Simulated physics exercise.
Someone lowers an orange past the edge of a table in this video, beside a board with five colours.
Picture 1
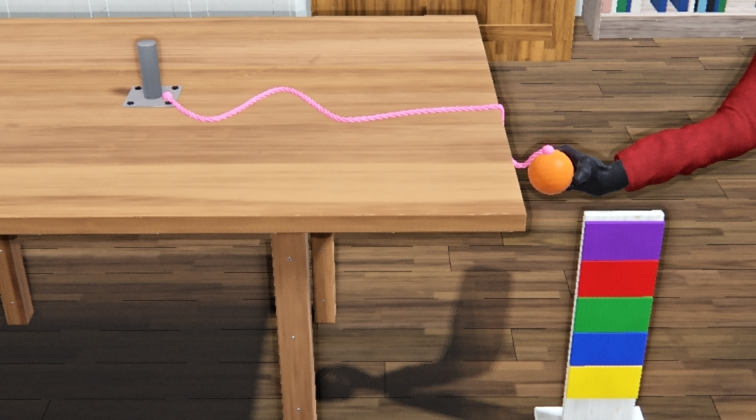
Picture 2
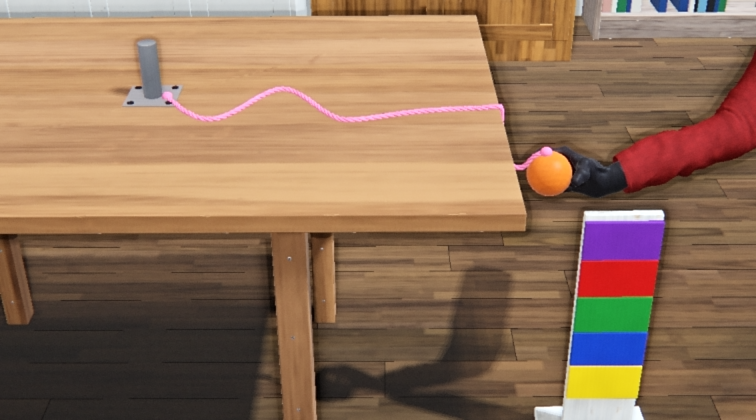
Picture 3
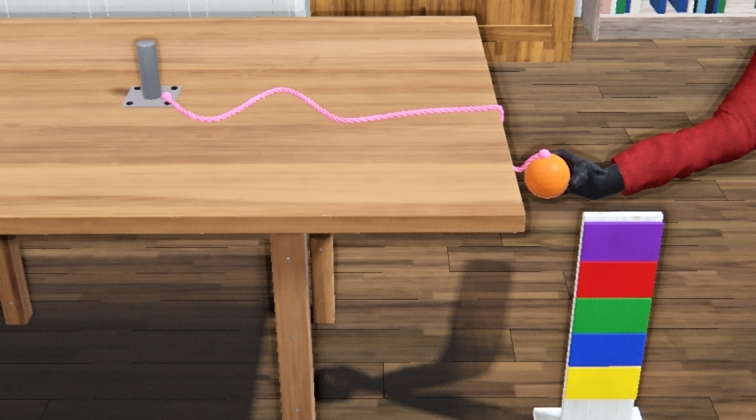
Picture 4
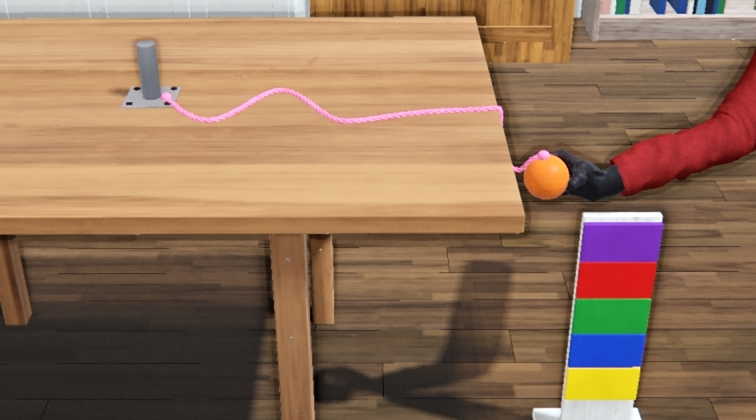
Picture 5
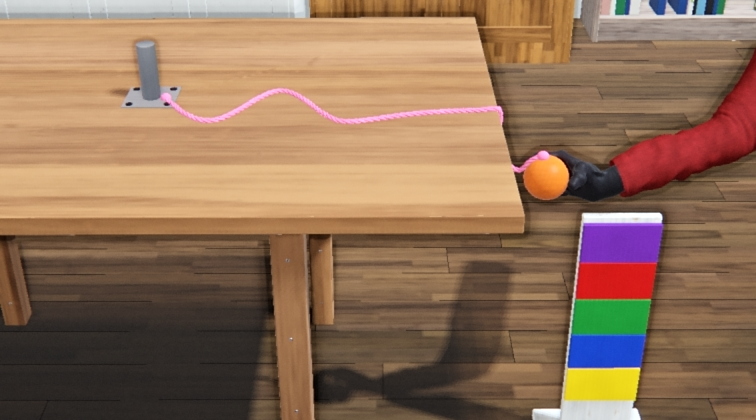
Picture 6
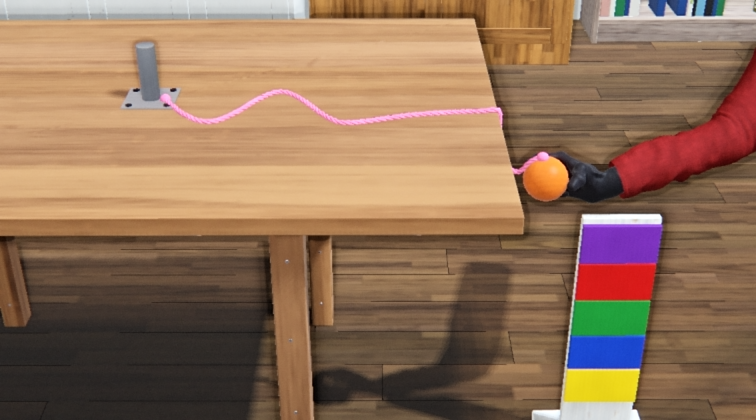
An orange ball tied to a pink cord sinks very slightly beside a gloved hand.
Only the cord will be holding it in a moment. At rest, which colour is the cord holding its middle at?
Green.
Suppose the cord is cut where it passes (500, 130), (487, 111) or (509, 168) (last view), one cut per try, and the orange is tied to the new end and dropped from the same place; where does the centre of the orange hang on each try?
First (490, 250), then (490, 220), then (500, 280).
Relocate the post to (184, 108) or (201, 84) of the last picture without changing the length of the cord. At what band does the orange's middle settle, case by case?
Taking the two spots in turn: Blue, then blue.
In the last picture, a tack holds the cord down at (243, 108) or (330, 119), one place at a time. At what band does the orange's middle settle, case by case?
In order: Red; purple.
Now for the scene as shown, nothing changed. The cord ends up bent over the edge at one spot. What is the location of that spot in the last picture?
Around (395, 117).
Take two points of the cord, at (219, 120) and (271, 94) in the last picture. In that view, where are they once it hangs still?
They finish at (254, 101) and (332, 105) respectively.
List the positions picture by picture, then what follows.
The first picture shows orange (551, 172); purple (623, 242); red (618, 280); green (613, 316); blue (608, 351); yellow (604, 383).
The second picture shows orange (549, 174); cord through (186, 112) (258, 98) (318, 107) (404, 113) (497, 111).
The third picture shows orange (547, 176).
The fourth picture shows orange (547, 177); cord through (185, 113) (257, 99) (317, 108) (403, 115) (496, 112).
The fifth picture shows orange (546, 178).
The sixth picture shows orange (546, 179); cord through (184, 115) (256, 100) (317, 110) (402, 116) (495, 114).
Early on, orange near (522, 306); level with green.
Midway, orange near (448, 291); level with green.
Near the end, orange near (501, 309); level with green.
Finally, orange near (493, 309); level with green. At green.
